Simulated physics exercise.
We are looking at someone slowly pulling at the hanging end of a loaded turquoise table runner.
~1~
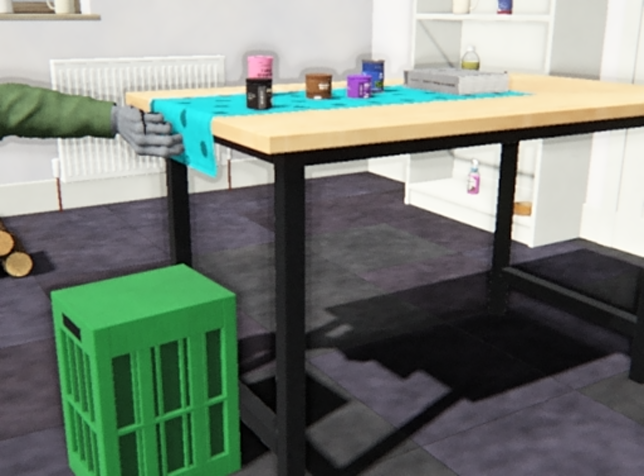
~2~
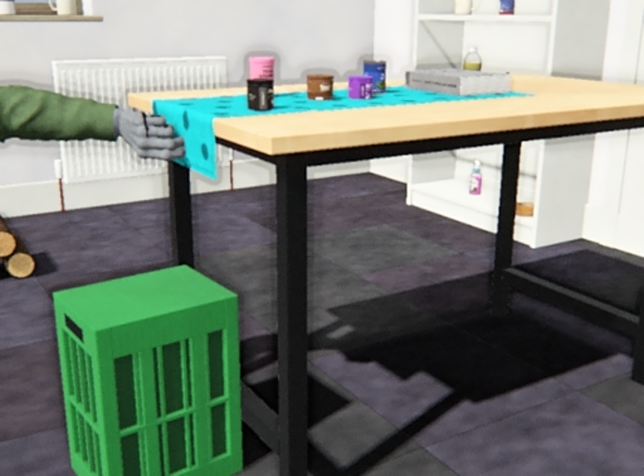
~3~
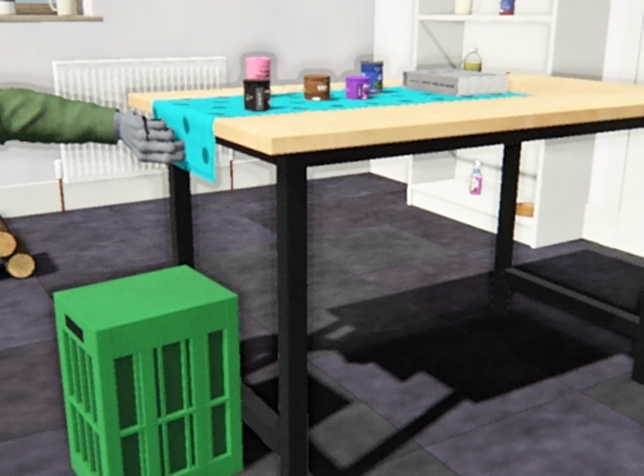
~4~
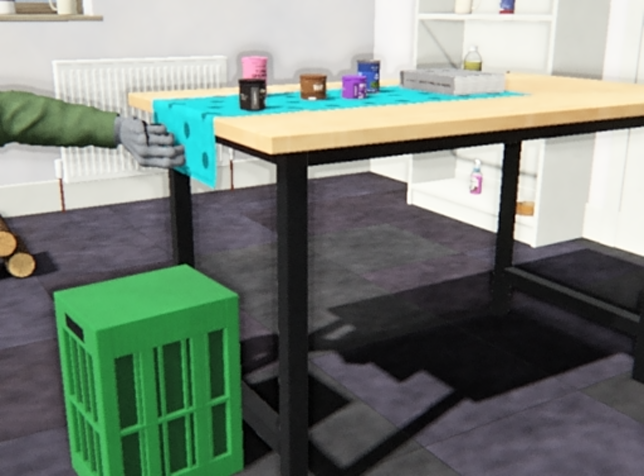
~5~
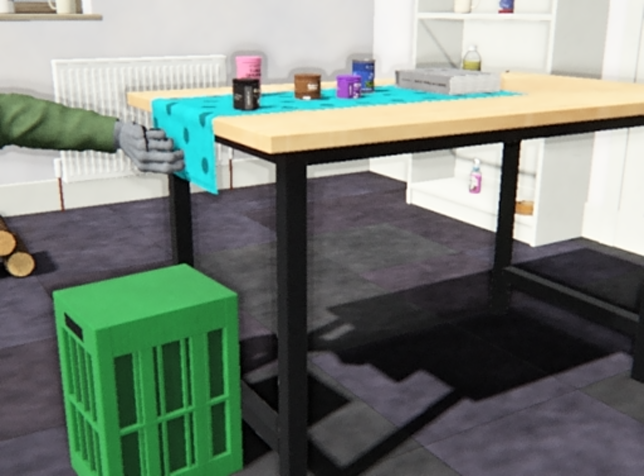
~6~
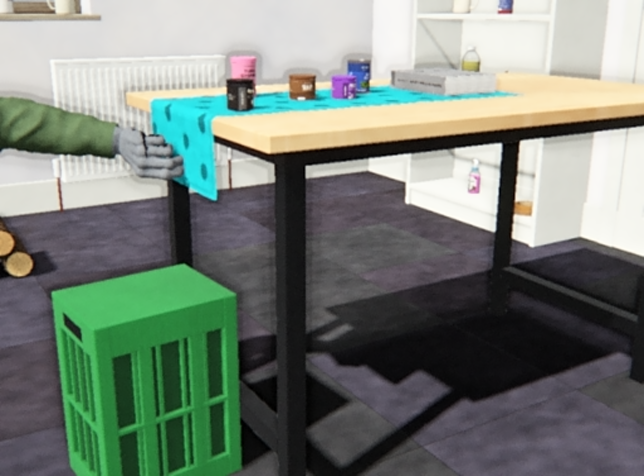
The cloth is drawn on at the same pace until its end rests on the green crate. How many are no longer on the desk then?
The count of fallen things is two.
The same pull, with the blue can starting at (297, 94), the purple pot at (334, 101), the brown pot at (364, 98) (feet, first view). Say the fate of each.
The blue can does not fall, the purple pot keeps its place on top, the brown pot does not fall.
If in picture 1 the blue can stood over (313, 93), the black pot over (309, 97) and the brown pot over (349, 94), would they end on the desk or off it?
The blue can stays on, the black pot survives, the brown pot holds on.
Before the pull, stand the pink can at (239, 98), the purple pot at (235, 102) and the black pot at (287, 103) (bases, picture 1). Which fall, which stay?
The pink can falls; the purple pot falls; the black pot drops off.
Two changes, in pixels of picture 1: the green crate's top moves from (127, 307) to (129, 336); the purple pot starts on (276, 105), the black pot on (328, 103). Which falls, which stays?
The purple pot is carried off; the black pot is carried off.
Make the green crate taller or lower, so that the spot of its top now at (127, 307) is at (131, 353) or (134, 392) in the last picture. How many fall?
In that case 3 and 4.
Early on, hem near (183, 262); black pot gone.
Midway, hem on the crate; black pot and pink can gone.
Finally, hem on the crate; black pot and pink can gone. It carries off two.
